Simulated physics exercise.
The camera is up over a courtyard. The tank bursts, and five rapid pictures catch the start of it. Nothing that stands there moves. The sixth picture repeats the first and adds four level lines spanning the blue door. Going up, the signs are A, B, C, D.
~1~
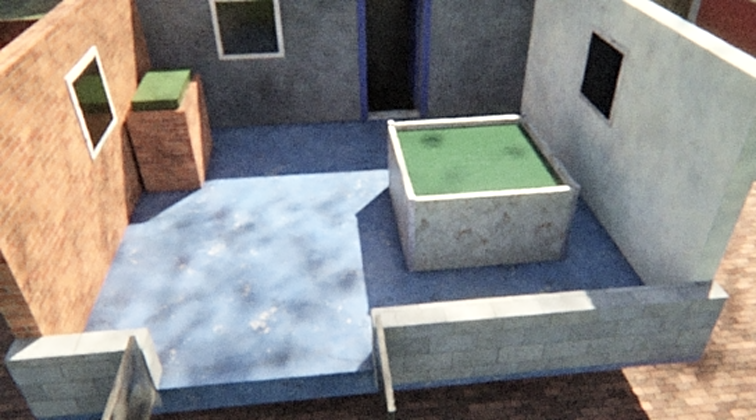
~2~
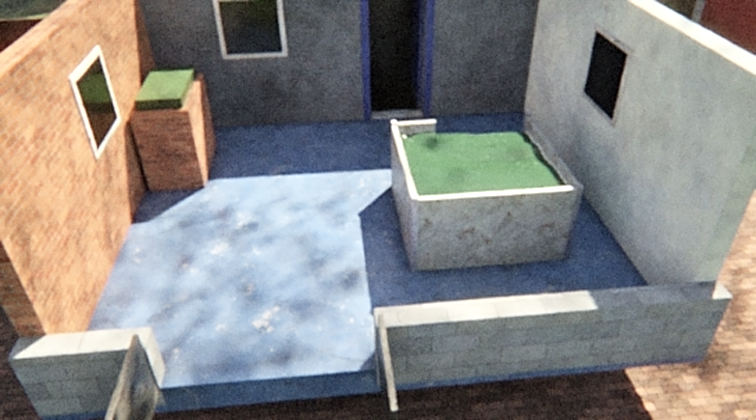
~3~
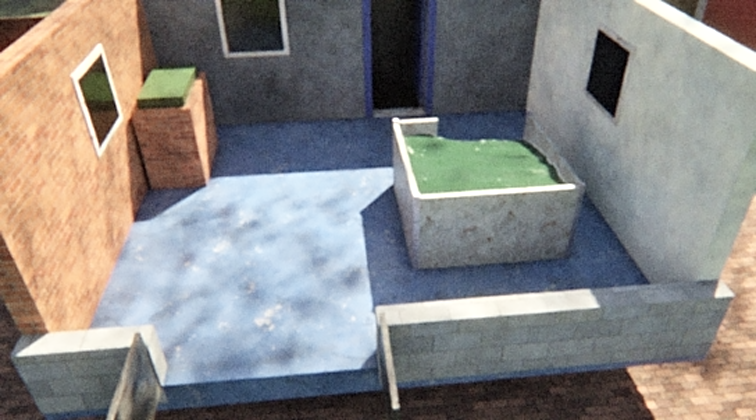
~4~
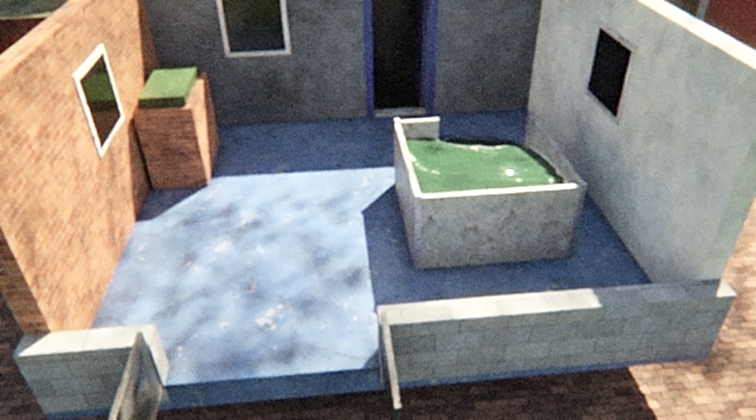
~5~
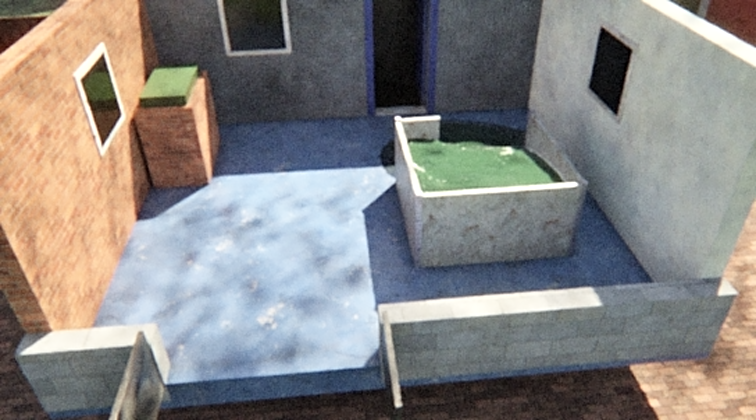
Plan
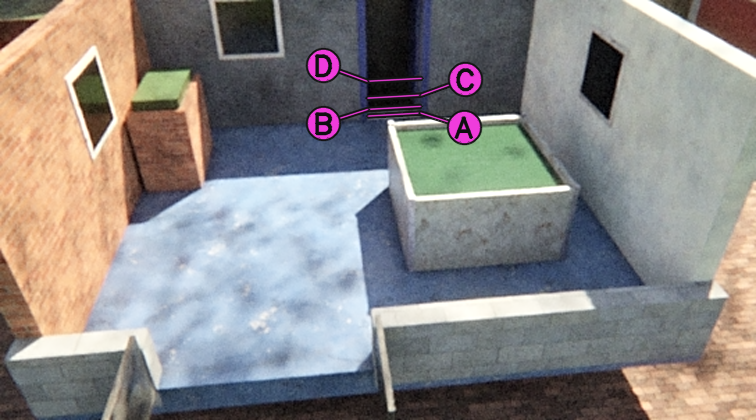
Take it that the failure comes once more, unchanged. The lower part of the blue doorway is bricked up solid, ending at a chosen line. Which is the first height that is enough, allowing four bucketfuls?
Choose C.
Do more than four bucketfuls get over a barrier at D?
No.
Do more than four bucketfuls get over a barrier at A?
Yes, it does.
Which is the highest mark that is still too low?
It is B.
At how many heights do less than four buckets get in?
Two.
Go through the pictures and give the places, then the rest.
Water in the tank at rest, its middle at (474, 159); foot of the blue doorway at (394, 118); open gate at (260, 314).
Water covers 1 % of the ground, its front hidden from here.
Water covers 4 % of the ground, its front hidden from here.
Water covers 8 % of the ground, its front hidden from here.
Water covers 13 % of the ground and shows as far out as (445, 122).
On the marked copy, A at (394, 114); B at (394, 107); C at (394, 96); D at (394, 79); from the bottom up A, B, C, D.
For mark A, dozens of bucketfuls pour in.
For mark B, about 14 bucketfuls get in.
For mark C, a splash gets over, under a bucket.
For mark D, nothing gets over.
